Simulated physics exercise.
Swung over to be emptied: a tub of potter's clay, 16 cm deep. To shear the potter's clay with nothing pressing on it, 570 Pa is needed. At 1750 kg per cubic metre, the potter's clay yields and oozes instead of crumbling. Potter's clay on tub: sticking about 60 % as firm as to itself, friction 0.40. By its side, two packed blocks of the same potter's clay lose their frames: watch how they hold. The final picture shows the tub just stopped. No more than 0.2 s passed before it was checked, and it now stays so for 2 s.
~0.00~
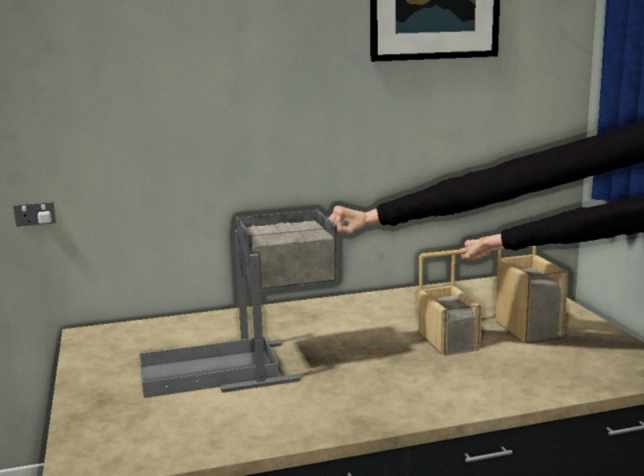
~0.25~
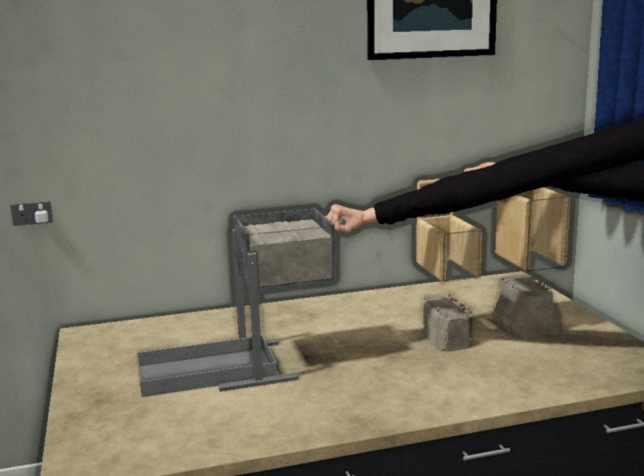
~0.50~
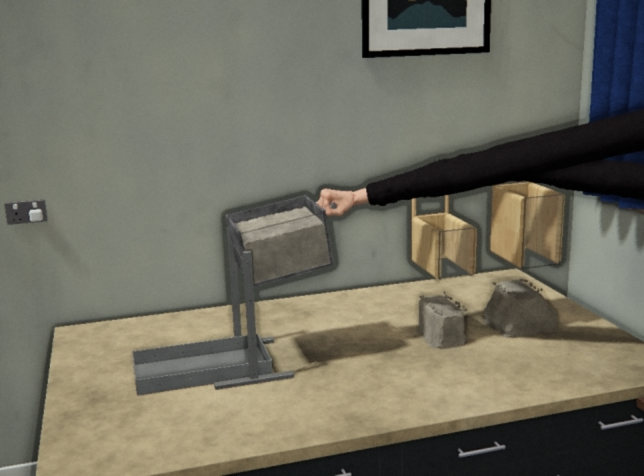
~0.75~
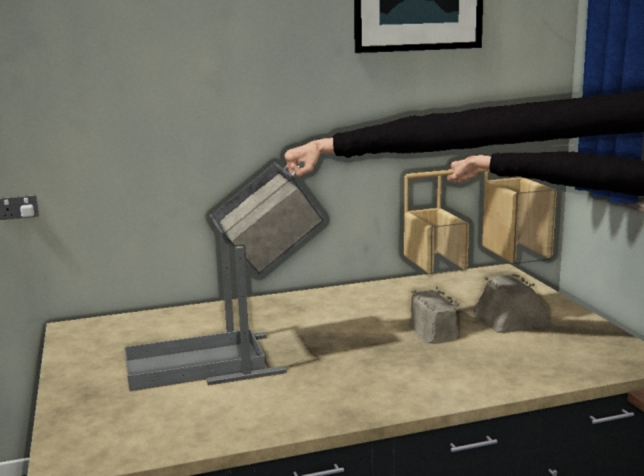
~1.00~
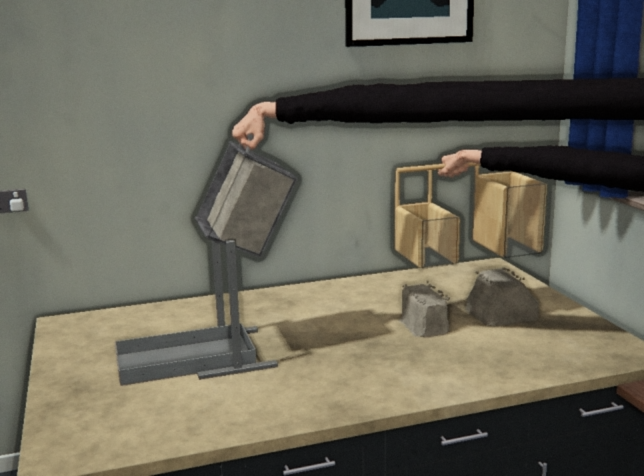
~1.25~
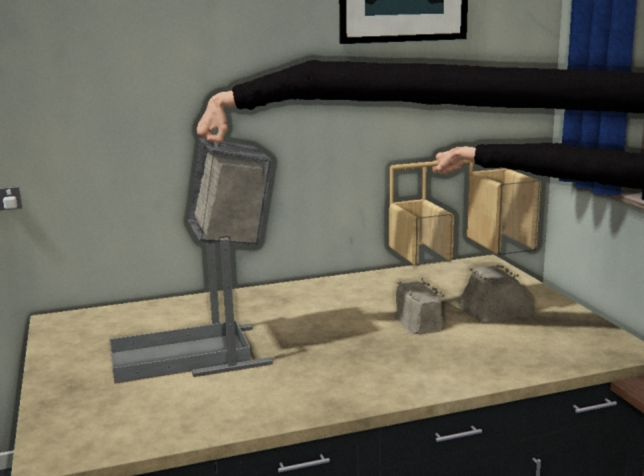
Two dark-sleeved arms reached in from the right; one hand lifted two wooden moulds off grey clay blocks, which slumped slightly, then the other swung a clay-filled tub up and leftward on its stand.
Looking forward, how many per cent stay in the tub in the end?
About 64 %.
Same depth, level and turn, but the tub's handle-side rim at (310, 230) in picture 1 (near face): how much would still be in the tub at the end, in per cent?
About 100 per cent.
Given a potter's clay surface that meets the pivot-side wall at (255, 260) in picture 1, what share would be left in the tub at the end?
In that case, around 100 percent.
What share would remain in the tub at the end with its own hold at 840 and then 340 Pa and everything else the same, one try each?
100 %, then 60 %.
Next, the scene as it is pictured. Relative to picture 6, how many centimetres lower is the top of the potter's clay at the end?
Roughly 9 cm.
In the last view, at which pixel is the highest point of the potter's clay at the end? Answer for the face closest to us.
Around (249, 192).
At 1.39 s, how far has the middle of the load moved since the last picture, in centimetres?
It has gone close to 2 cm.
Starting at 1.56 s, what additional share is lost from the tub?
Close to 25 % of the whole load.
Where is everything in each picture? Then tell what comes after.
Handle-side rim at (334, 227), tilt 0 degrees; crest of the potter's clay at (316, 239); block heights 13 cm, 20 cm (left to right), in the first frame.
Handle-side rim at (332, 226), tilt 0 degrees; crest of the potter's clay at (314, 238); block heights 12 cm, 16 cm (left to right), in the second frame.
Handle-side rim at (322, 212), tilt 9 degrees; crest of the potter's clay at (318, 224); block heights 12 cm, 14 cm (left to right), in the third frame.
Handle-side rim at (291, 178), tilt 35 degrees; crest of the potter's clay at (294, 190); block heights 12 cm, 14 cm (left to right), in the fourth frame.
Handle-side rim at (244, 156), tilt 62 degrees; crest of the potter's clay at (256, 165); block heights 12 cm, 14 cm (left to right), in the fifth frame.
Handle-side rim at (213, 154), tilt 78 degrees; crest of the potter's clay at (225, 164); block heights 12 cm, 14 cm (left to right), in the sixth frame.
After 1.39 s, the tub is at 78 degrees and holds 99 %.
After 1.56 s, the tub is at 78 degrees and holds 88 %.
After 1.73 s, the tub is at 78 degrees and holds 76 %.
After 1.90 s, the tub is at 78 degrees and holds 65 %.
After 3.25 s, the tub is at 78 degrees and holds 64 %.
